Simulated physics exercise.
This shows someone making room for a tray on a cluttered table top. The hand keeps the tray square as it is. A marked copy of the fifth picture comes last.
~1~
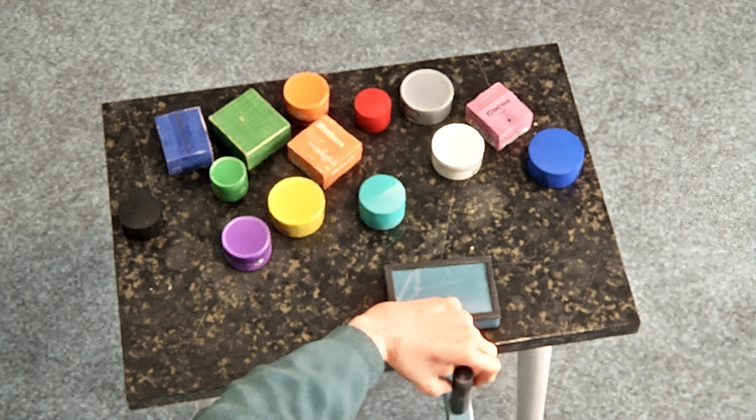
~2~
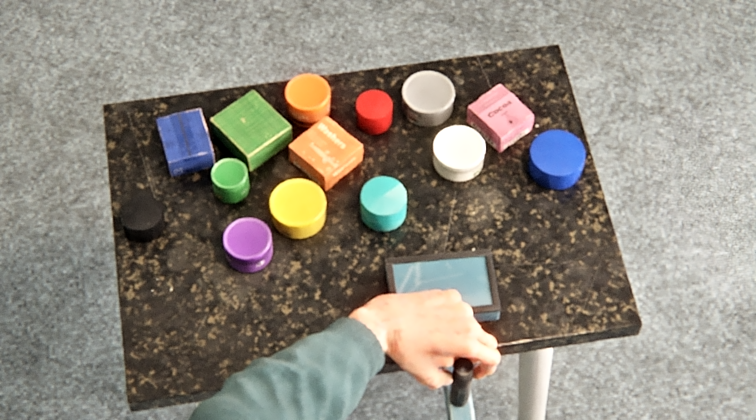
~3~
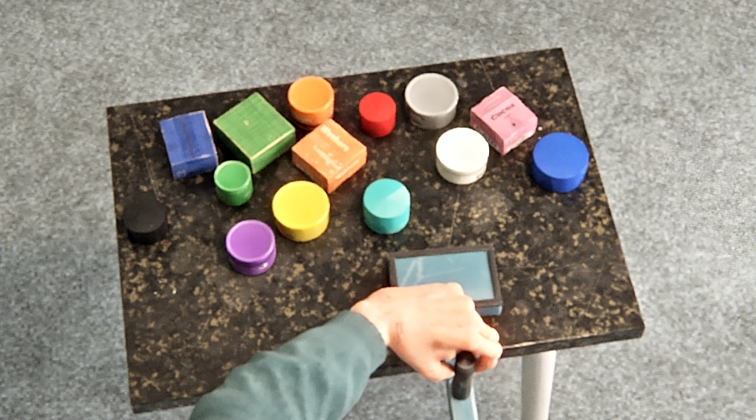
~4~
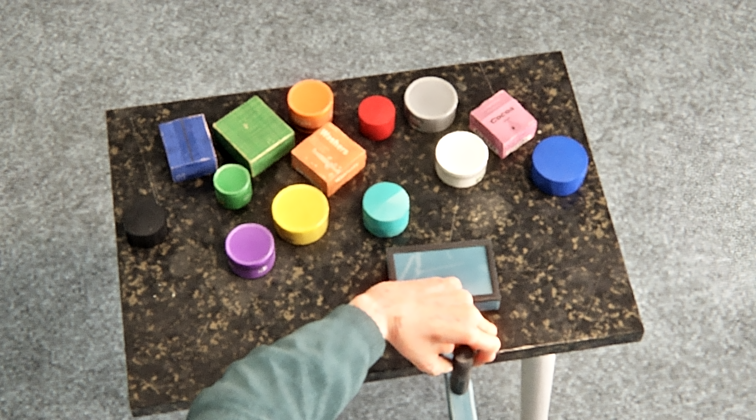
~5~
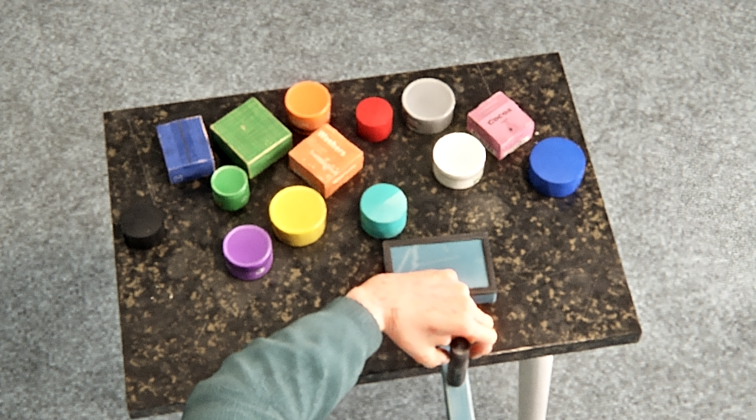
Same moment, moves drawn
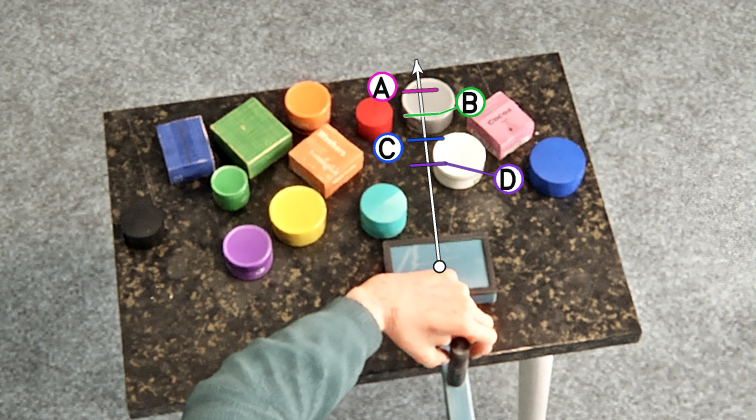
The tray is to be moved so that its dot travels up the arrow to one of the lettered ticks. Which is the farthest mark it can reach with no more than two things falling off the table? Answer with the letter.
It should halt at B.
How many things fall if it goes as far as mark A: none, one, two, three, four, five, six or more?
By then, four.
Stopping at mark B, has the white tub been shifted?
Yes.
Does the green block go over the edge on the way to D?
No.
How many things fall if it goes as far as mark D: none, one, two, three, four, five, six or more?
The count is none.
On the copy, A at (420, 91); B at (423, 115); C at (425, 140); D at (428, 165); the arrow from (440, 267) to (417, 61); the white dot at (440, 267).
On B. First, tray (432, 216); turquoise tin (378, 170); black pot (144, 226).
Then, tray (426, 160); red pot (369, 86); grey jar (413, 83).
Finally, tray (422, 122); red pot over the edge; grey jar over the edge; two fallen.
By contrast, A drops four; C is within the limit but short; D is within the limit but short.
